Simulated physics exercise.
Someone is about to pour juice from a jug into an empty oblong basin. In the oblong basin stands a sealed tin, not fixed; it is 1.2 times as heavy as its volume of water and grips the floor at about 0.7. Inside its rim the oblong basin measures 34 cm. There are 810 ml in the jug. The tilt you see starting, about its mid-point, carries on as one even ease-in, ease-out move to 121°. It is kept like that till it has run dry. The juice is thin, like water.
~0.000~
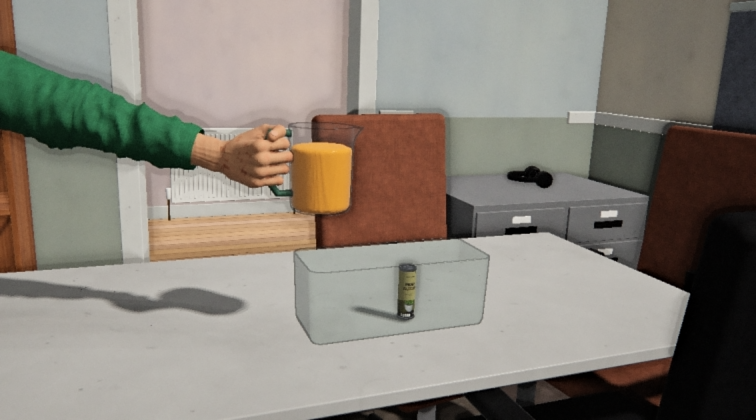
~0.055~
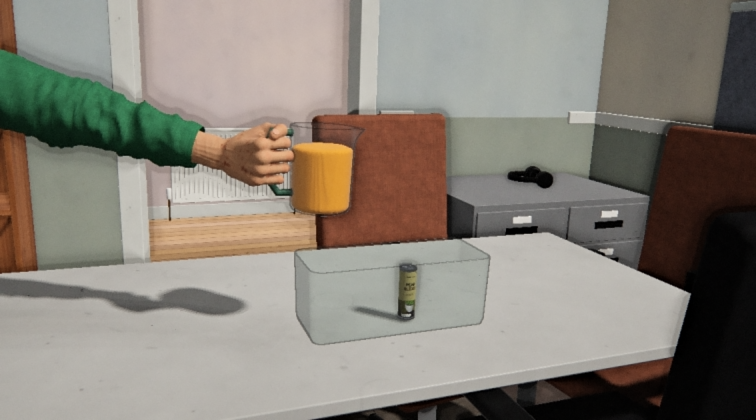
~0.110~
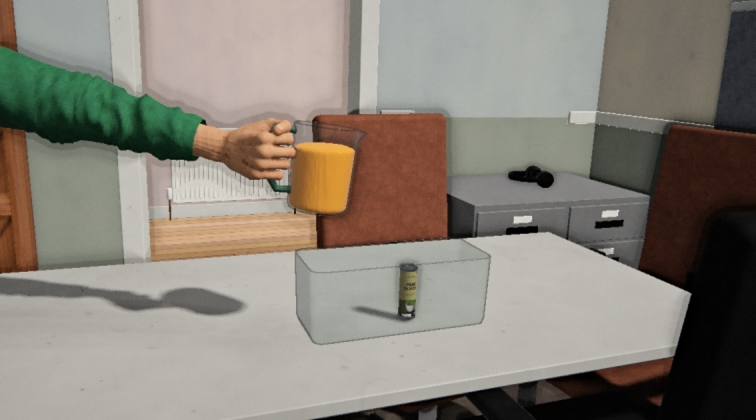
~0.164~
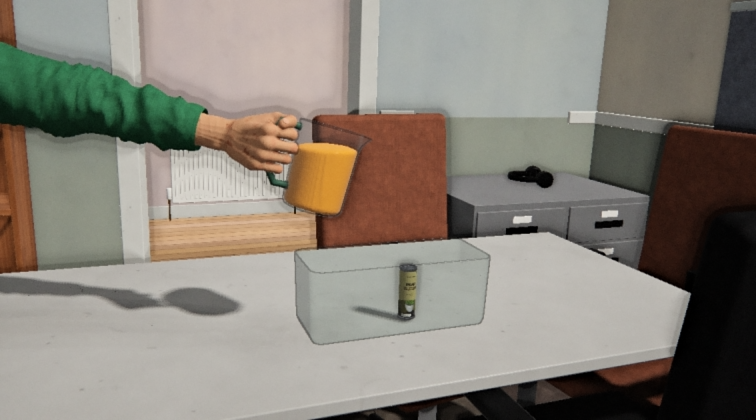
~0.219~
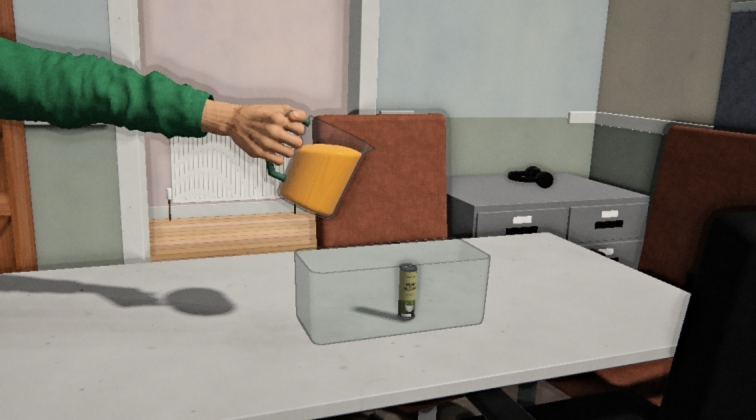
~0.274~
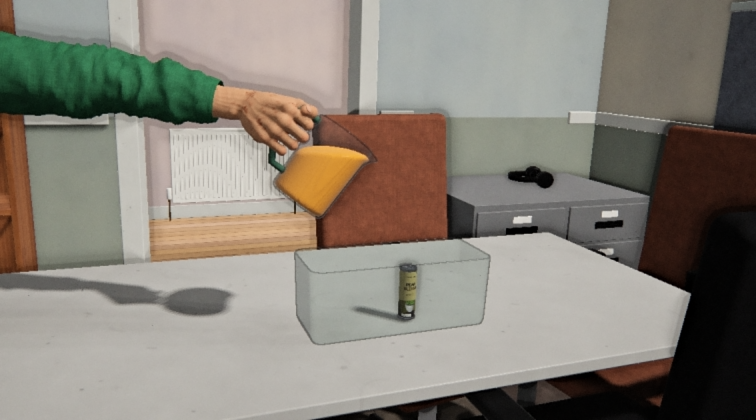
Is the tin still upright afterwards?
It goes over.
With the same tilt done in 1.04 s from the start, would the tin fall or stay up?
Then it falls.
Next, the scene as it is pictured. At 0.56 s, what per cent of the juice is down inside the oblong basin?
About 14 per cent.
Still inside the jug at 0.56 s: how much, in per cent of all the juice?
Some 60 per cent.
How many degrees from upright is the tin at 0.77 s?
About 25°.
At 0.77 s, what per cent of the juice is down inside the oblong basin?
About 80 per cent.
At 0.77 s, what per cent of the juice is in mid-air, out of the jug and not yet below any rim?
Near 12 in a hundred.
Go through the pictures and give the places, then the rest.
The first picture shows tilt 0°; pouring edge (364, 127); surface from (290, 147) to (349, 147); the oblong basin's rim runs from (302, 262) to (474, 248); the tin's top is at (408, 269).
The second picture shows tilt 2°; pouring edge (365, 128); surface from (292, 147) to (350, 147).
The third picture shows tilt 7°; pouring edge (369, 132); surface from (294, 147) to (352, 148).
The fourth picture shows tilt 14°; pouring edge (372, 139); surface from (294, 150) to (355, 149).
The fifth picture shows tilt 25°; pouring edge (376, 149); surface from (290, 163) to (360, 151).
The sixth picture shows tilt 37°; pouring edge (378, 161); surface from (285, 167) to (366, 155).
By 0.56 s the tilt is 106° and 59 per cent is still to pour; the tin stands where it began.
By 0.77 s the tilt is 121° and 8 per cent is still to pour; the tin leans 27°.
By 0.99 s the tilt is 121° and 0 per cent is still to pour; the tin lies on its side.
By 1.23 s the tilt is 121° and 0 per cent is still to pour; the tin lies on its side.
At rest the tin lies on its side.
